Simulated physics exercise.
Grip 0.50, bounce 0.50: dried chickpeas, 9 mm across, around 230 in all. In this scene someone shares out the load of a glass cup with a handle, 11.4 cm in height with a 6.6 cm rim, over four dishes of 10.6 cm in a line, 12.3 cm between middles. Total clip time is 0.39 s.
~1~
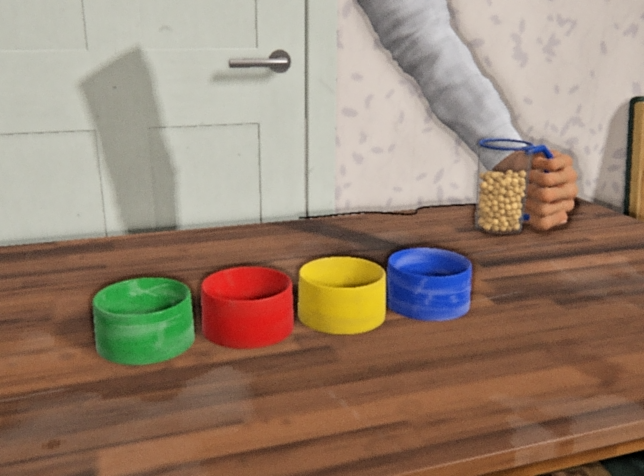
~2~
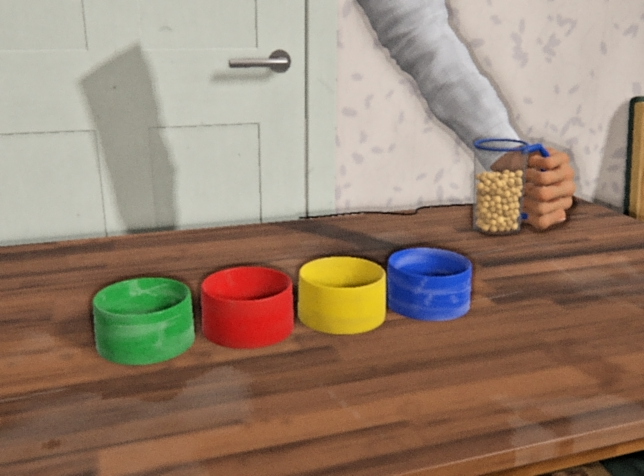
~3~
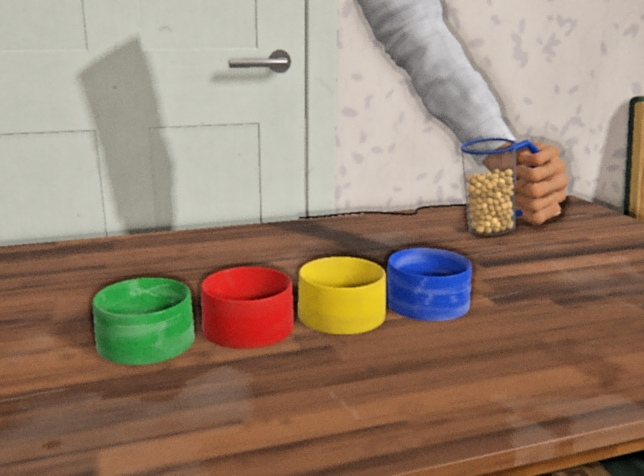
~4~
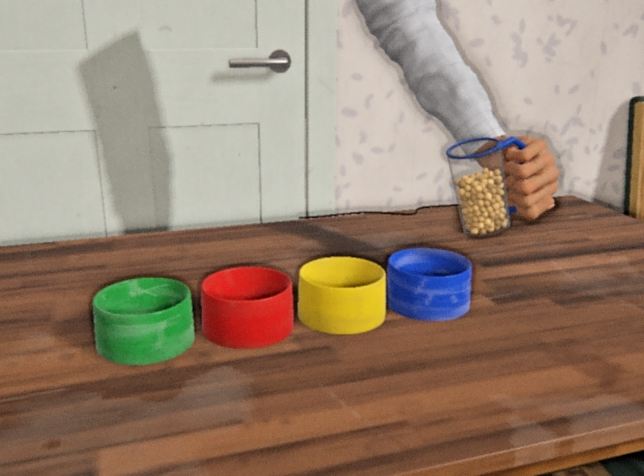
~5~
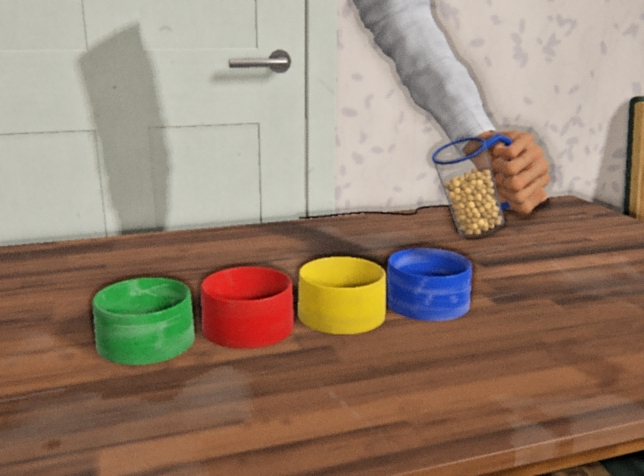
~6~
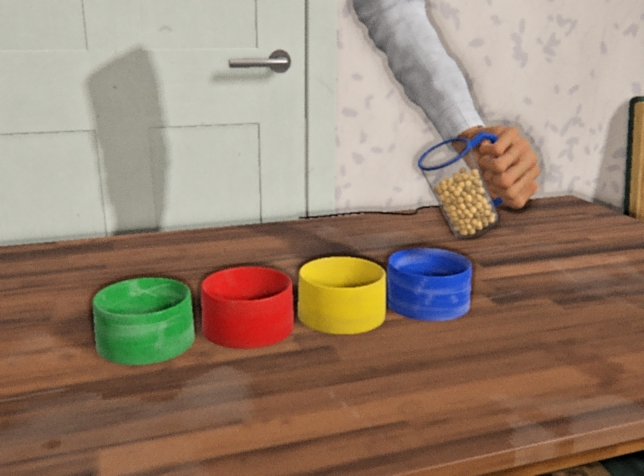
On a wooden table near a door, a hand moving a cup of chickpeas left and tilting it toward four coloured dishes.
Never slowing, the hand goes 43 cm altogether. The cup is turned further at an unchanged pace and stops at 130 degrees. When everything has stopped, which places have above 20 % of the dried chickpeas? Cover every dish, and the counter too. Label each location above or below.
Labels - red: Above, blue: Below, green: Below, yellow: Below, counter: Below.
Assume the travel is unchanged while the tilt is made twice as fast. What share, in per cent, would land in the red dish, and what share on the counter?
In the red dish 0; on the counter 0.
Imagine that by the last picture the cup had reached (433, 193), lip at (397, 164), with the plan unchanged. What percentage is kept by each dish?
Dish by dish: Red 0 per cent, blue 0 per cent, green 90 per cent, yellow 0 per cent.
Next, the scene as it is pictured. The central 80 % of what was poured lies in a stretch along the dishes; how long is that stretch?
It spans about 6 centimetres along the dishes.
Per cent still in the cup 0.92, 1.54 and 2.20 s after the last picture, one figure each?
Going in order, it reads 95, then 0, and finally 0 per cent.
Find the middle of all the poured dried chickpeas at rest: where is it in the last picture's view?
I'd put it at about (237, 315).
Then, 0.92 s after the last picture, tilt 110 degrees; cup holds 95 %, red 5 %.
Then, 1.54 s after the last picture, tilt 130 degrees; cup holds 0 %, red 100 %.
Then, 2.20 s after the last picture, tilt 130 degrees; cup holds 0 %, red 100 %.
In the end, red 100 %, blue 0 %, green 0 %, yellow 0 %, counter 0 %.
